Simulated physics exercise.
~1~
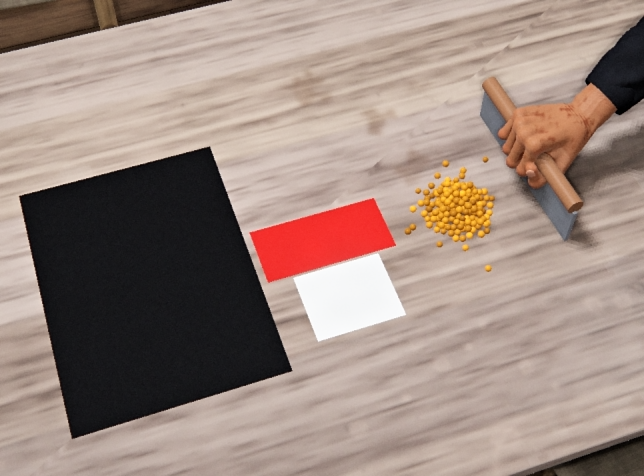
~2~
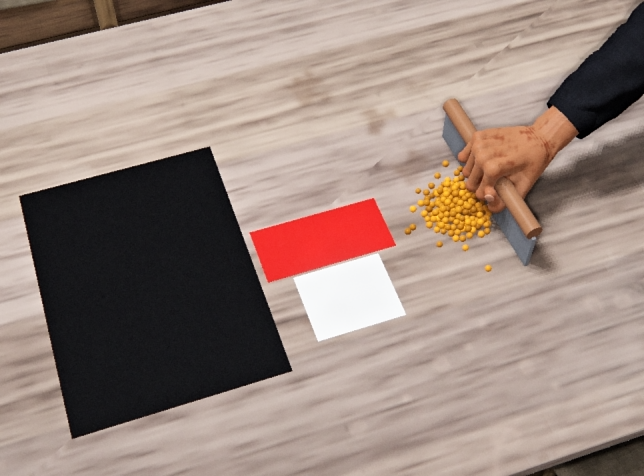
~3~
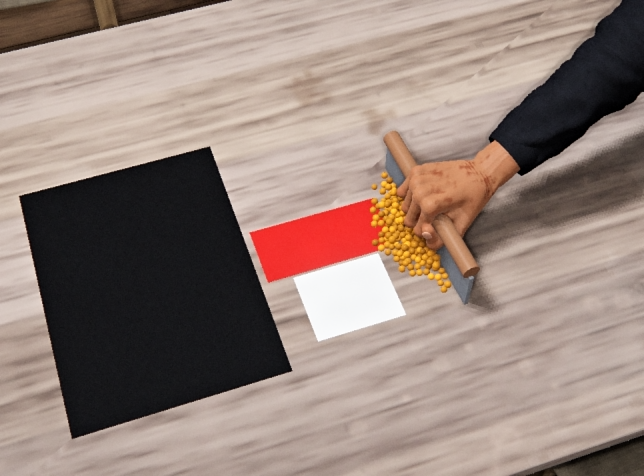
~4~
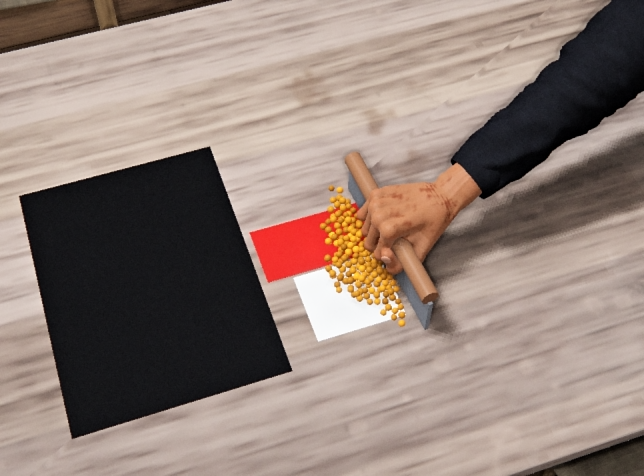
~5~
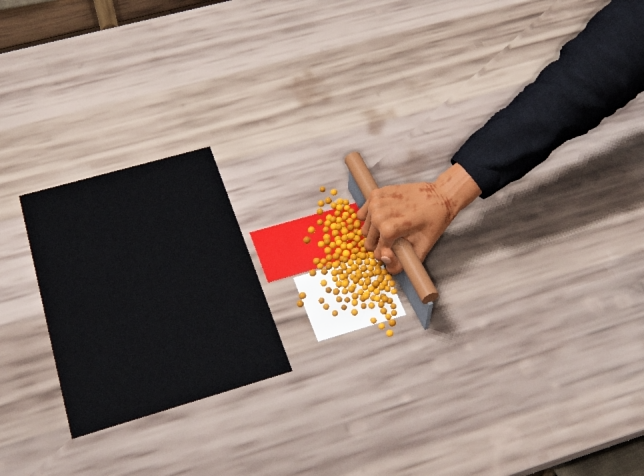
A hand gripping a wooden-handled scraper pushed a pile of small yellow kernels left and slightly down across a wooden table, then stopped, leaving them spread mostly over the white and red mats, with none reaching the large black one.
